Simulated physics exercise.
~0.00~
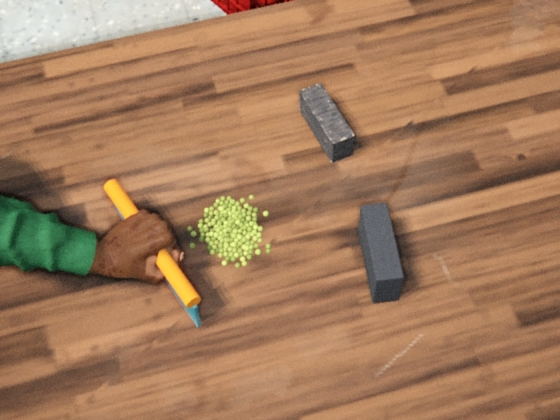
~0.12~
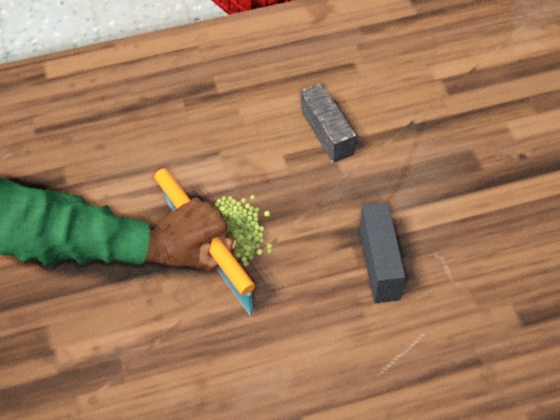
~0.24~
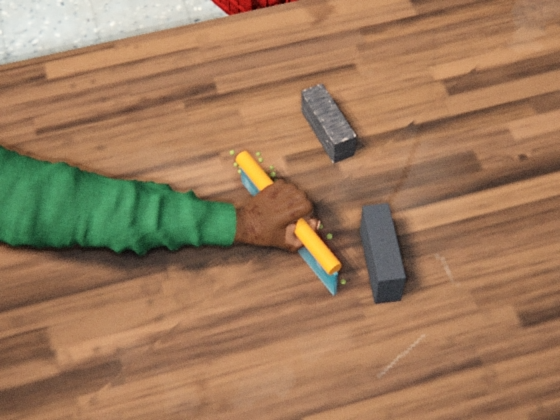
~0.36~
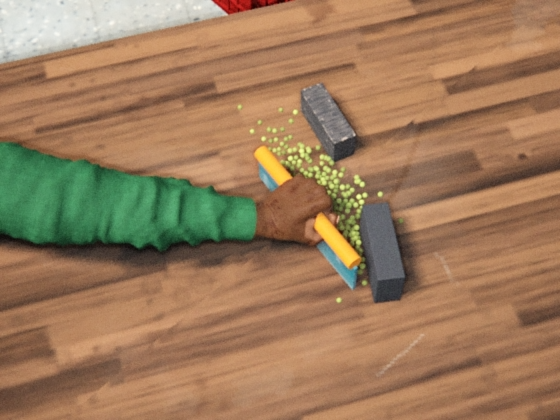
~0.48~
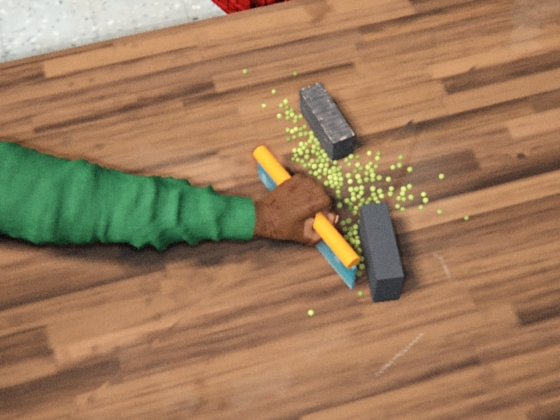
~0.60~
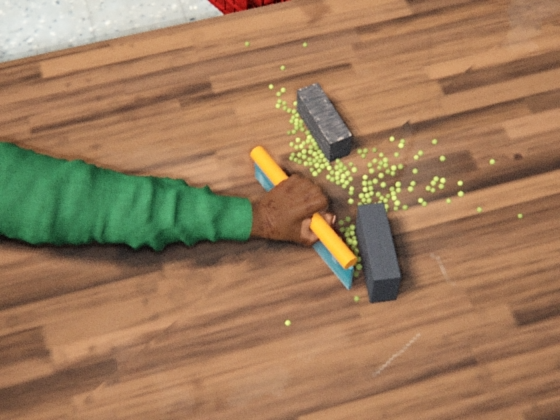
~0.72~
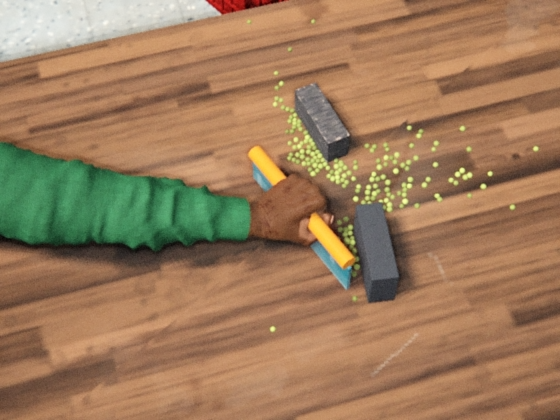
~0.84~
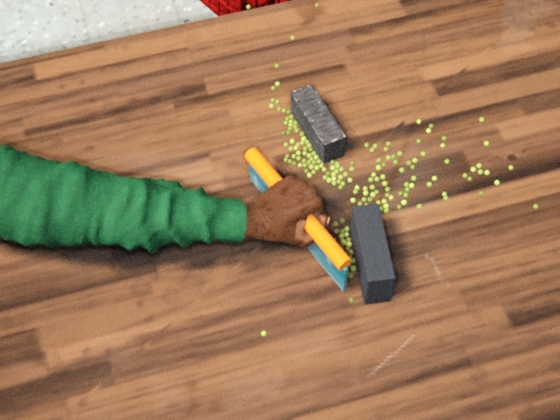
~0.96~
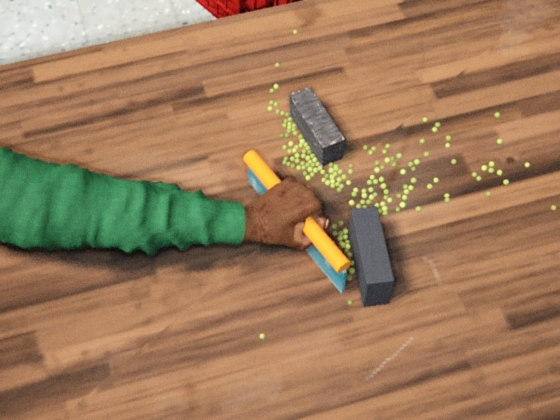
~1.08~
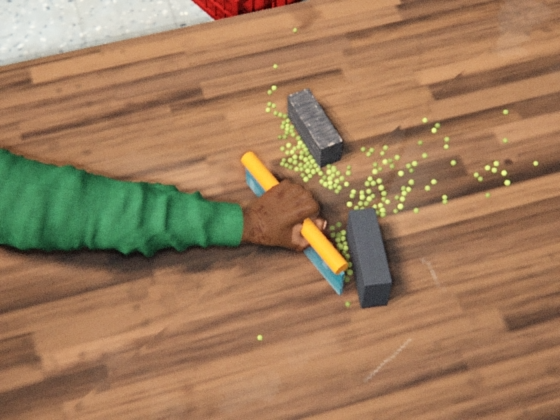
A dark-skinned hand in a green sleeve grips a scraper with an orange handle and blue blade on a striped wooden surface, seen from above with a slight sway. To its right lie a small heap of green peas and two dark grey blocks with a gap between them. The hand drives the scraper right into the peas, pushing them toward the blocks, then stops just short. The peas spread along the blocks, and many spill through the gap and scatter rightward. At the end, roughly half remain held up before the blocks, with a few strays beyond the upper one.
